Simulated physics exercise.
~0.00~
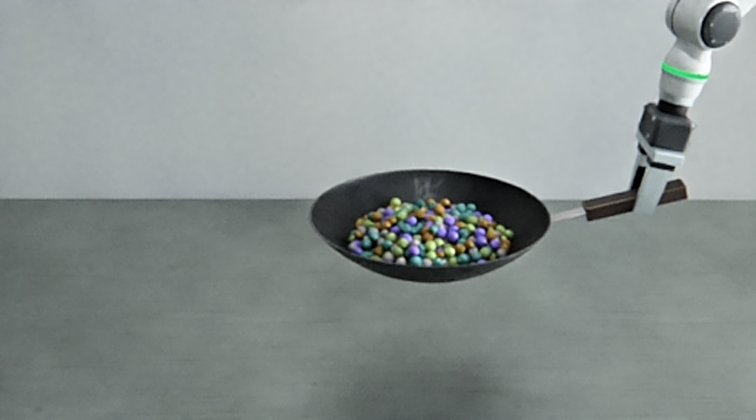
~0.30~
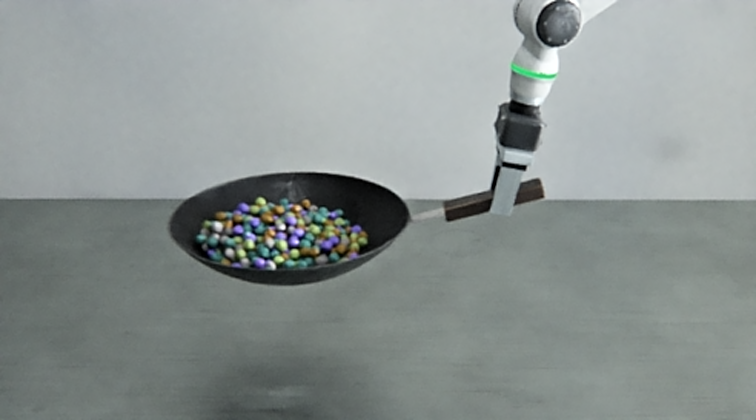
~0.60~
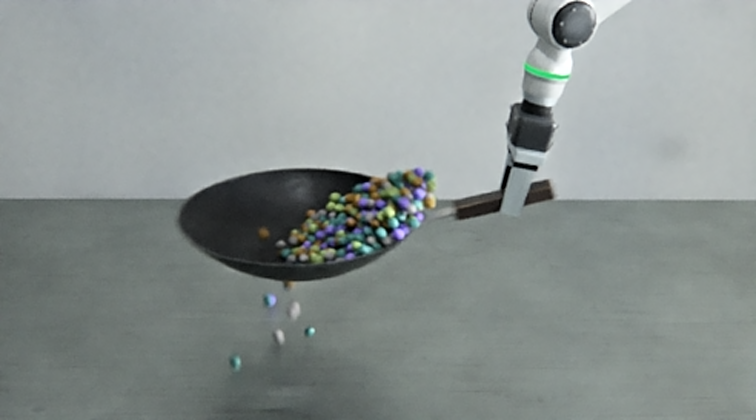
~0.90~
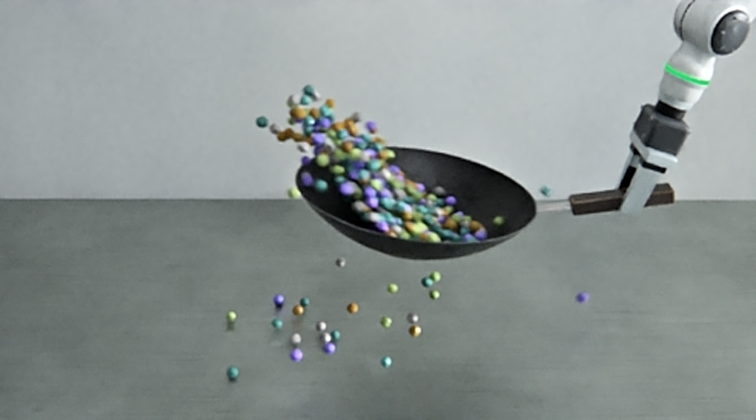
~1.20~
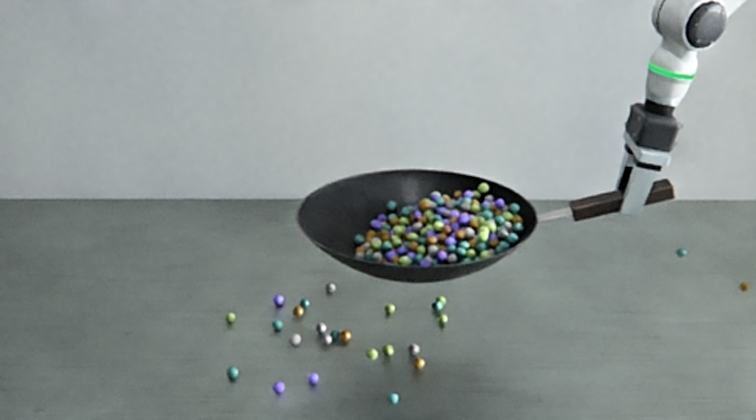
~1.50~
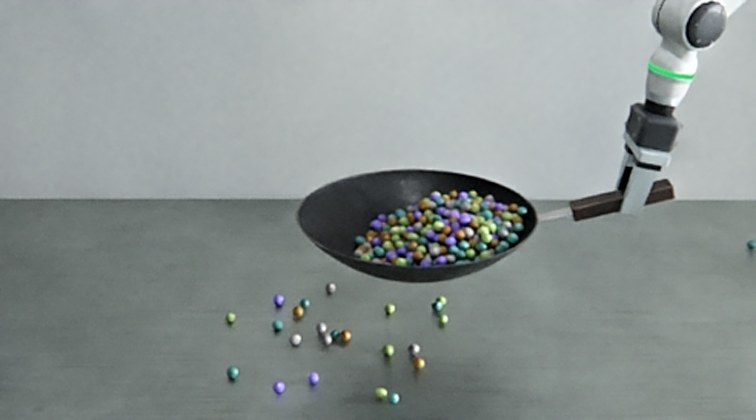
Robot arm jerking a black wok of colourful round sweets left and right, spilling some onto the grey table before holding still.
